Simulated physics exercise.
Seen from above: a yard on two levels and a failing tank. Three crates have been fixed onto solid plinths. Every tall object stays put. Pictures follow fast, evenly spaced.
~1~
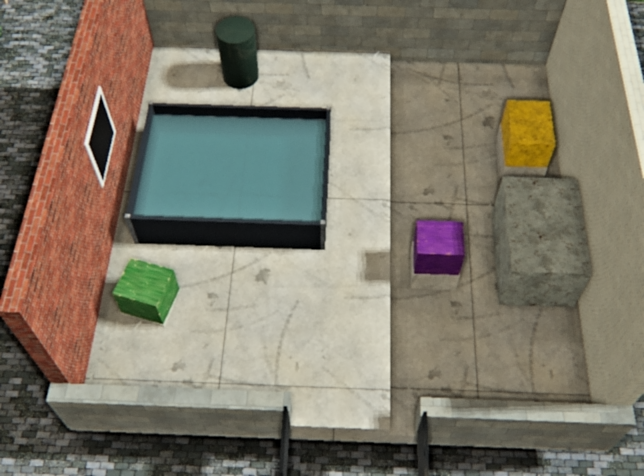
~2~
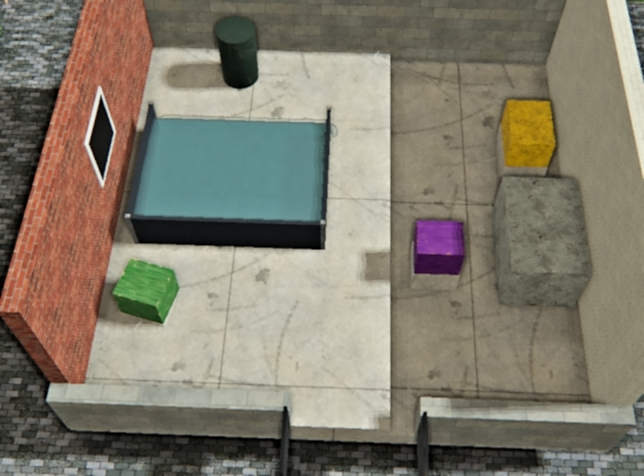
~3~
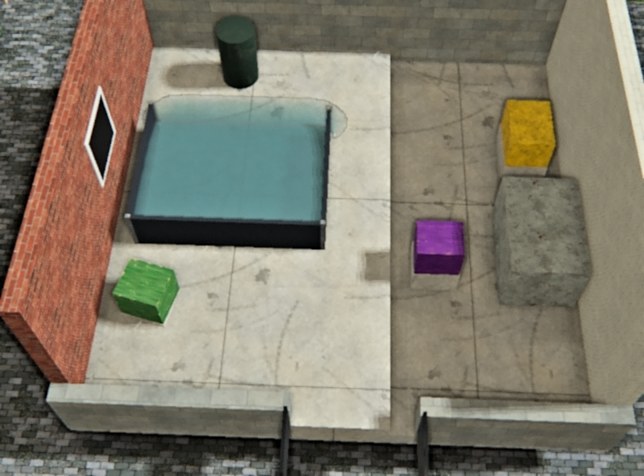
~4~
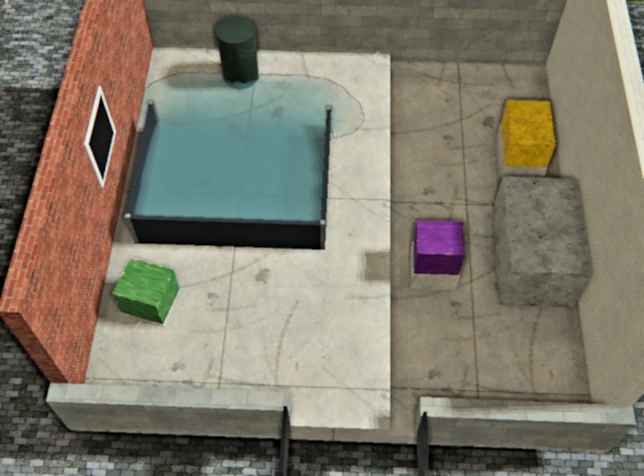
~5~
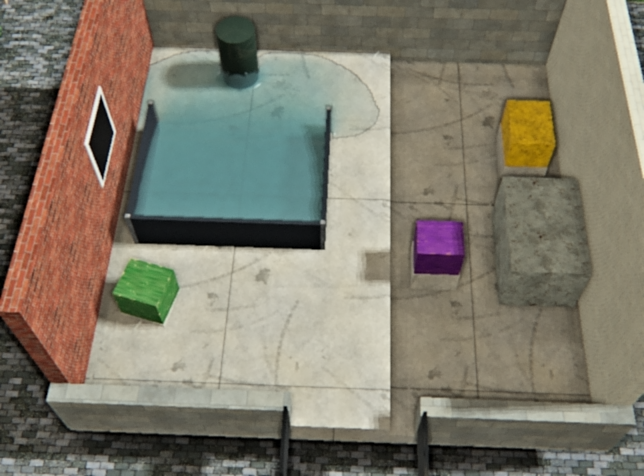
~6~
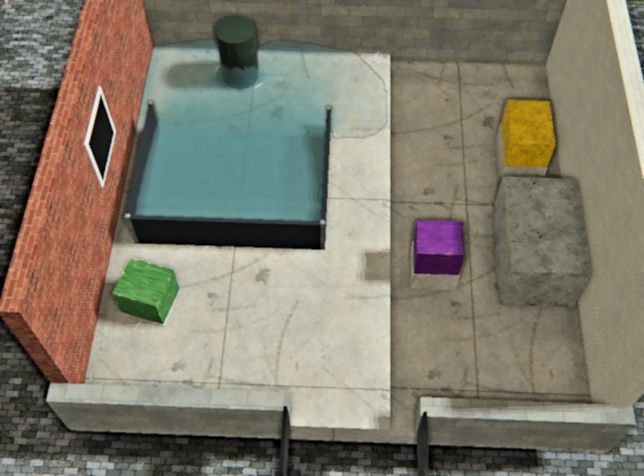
In a walled yard, the far side of a tank of still water gave way, and the water poured out across the pale floor, spreading around the dark green cylinder near the back wall.
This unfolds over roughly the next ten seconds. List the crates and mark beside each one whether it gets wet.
Yellow crate - stays dry; green crate - gets wet; purple crate - stays dry.
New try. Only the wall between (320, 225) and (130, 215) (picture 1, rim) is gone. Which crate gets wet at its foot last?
My pick is the yellow one.
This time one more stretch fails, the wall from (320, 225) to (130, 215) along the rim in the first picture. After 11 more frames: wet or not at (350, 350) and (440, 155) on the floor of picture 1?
I'd expect the first point to be reached and the second point to stay dry.
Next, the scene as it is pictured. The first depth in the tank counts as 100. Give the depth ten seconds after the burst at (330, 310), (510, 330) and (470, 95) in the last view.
2, 4 and 20 in a hundred, in turn.
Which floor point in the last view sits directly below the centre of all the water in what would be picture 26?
About (291, 121).
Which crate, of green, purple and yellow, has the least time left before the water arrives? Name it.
Answer: The crate marked yellow.
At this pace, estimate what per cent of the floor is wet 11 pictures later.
About 30 percent.
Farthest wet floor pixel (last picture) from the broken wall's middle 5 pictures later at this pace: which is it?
The flood front should get to about (428, 63).
A moment on, water covers 20 % of the floor; the yellow crate not reached, the green crate not reached, the purple crate not reached.
Next, water covers 30 % of the floor; the yellow crate not reached, the green crate not reached, the purple crate not reached.
Then, water covers 45 % of the floor; the yellow crate water round its plinth, the green crate water round its plinth, the purple crate not reached.
Later, water covers 70 % of the floor; the yellow crate water round its plinth, the green crate water round its plinth, the purple crate water round its plinth.
In the end, water covers 85 % of the floor; the yellow crate stayed above the water, the green crate was topped, the purple crate stayed above the water.
